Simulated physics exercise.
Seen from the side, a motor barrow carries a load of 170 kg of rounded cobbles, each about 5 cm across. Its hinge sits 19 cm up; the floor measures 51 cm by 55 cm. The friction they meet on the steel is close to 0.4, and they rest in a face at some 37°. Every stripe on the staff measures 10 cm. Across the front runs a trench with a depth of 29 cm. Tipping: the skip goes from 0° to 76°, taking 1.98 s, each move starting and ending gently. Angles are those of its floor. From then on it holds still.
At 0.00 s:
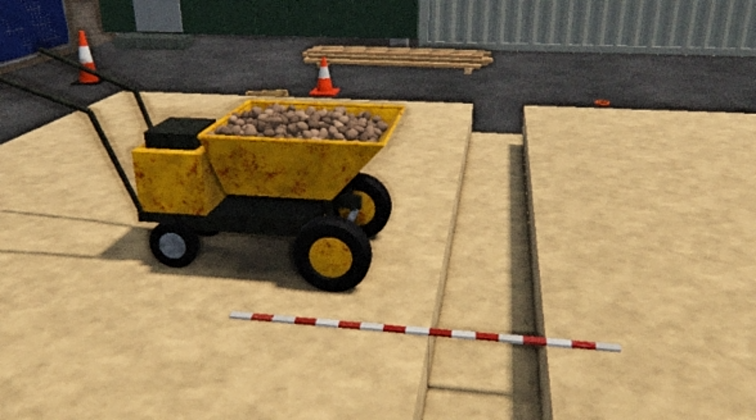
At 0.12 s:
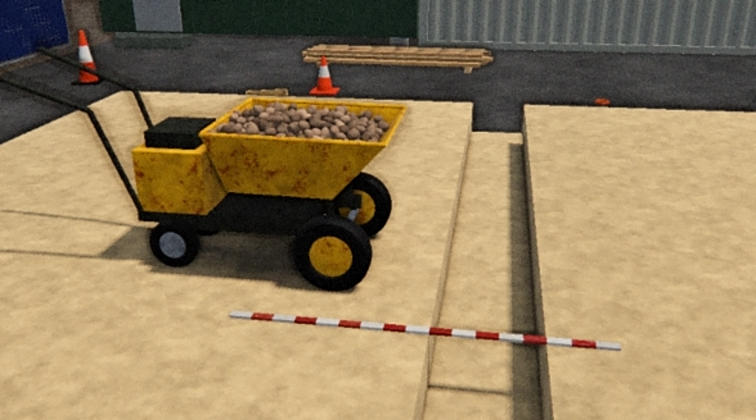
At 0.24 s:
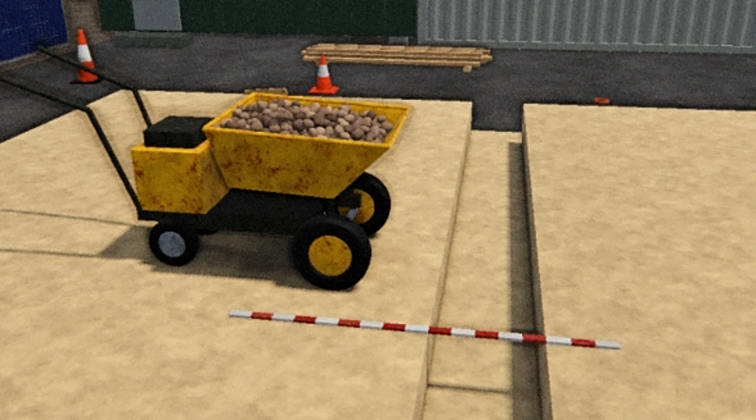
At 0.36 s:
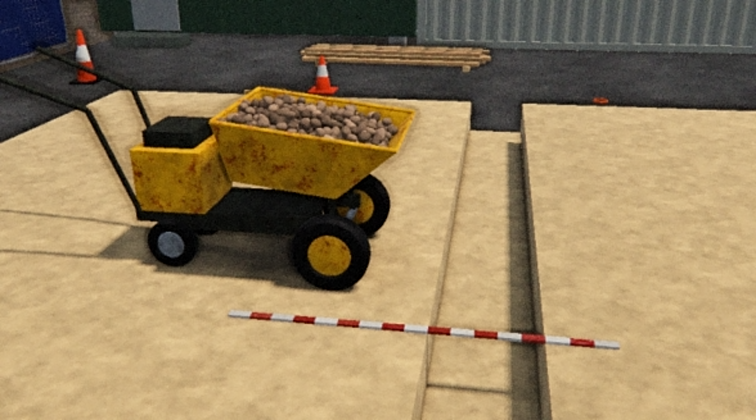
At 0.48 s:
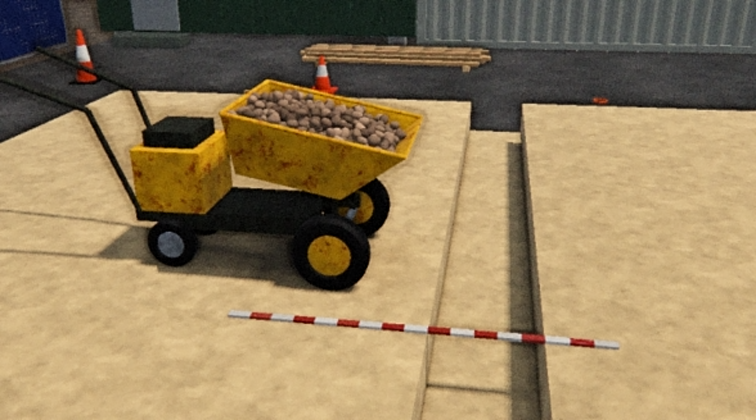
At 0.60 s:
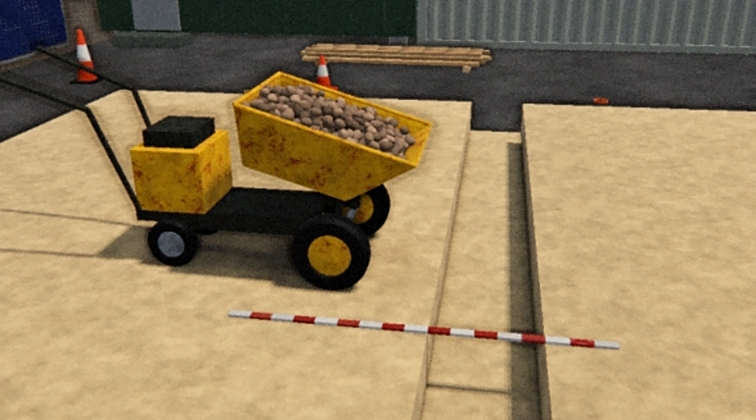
In a paved yard with sandy slabs split by a narrow trench, a yellow motor barrow heaped with rounded cobbles stands behind a red-and-white striped staff. Its skip begins level, then tilts gradually toward the trench on the right, the rear rising while the stones stay piled inside.
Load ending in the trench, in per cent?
99 per cent.
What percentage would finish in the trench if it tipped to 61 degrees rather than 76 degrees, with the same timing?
It comes out at about 95 percent.
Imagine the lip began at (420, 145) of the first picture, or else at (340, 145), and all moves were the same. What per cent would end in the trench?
It comes to about 75 and 95 in a hundred.
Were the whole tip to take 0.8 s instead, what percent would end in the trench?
Expected share: Around 95%.
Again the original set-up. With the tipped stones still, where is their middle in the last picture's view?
The stones end up centred near (496, 306).
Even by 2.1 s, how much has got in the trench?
By that point it's something like 80 in a hundred.
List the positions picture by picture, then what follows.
The skip is at 0°, its lip at (384, 145); the top of the load is at (302, 115), in the first picture.
The skip is at 1°, its lip at (385, 145); the top of the load is at (304, 114); the stones move at 0.1 m/s on average, in the second picture.
The skip is at 3°, its lip at (390, 147); the top of the load is at (270, 110); the stones move at 0.2 m/s on average, in the third picture.
Lip at (396, 151), floor tilted 7°, highest stones at (268, 105); the stones move at 0.3 m/s on average, in the fourth picture.
Lip at (406, 158), floor tilted 11°, highest stones at (277, 99); the stones move at 0.4 m/s on average, in the fifth picture.
The skip is at 17°, its lip at (416, 166); the top of the load is at (279, 94); the stones move at 0.4 m/s on average, in the sixth picture.
After 1.5 s the floor is at 64°; 94 % in the skip, 6 % in the trench; the foremost stones are at (507, 300).
After 2.1 s the floor is at 76°; 20 % in the skip, 80 % in the trench, 1 % past the trench; the foremost stones are at (543, 276).
After 2.4 s the floor is at 76°; 3 % in the skip, 96 % in the trench, 1 % past the trench; the foremost stones are at (559, 288).
After 4.4 s the floor is at 76°; 0 % in the skip, 99 % in the trench, 1 % past the trench; the foremost stones are at (564, 280).
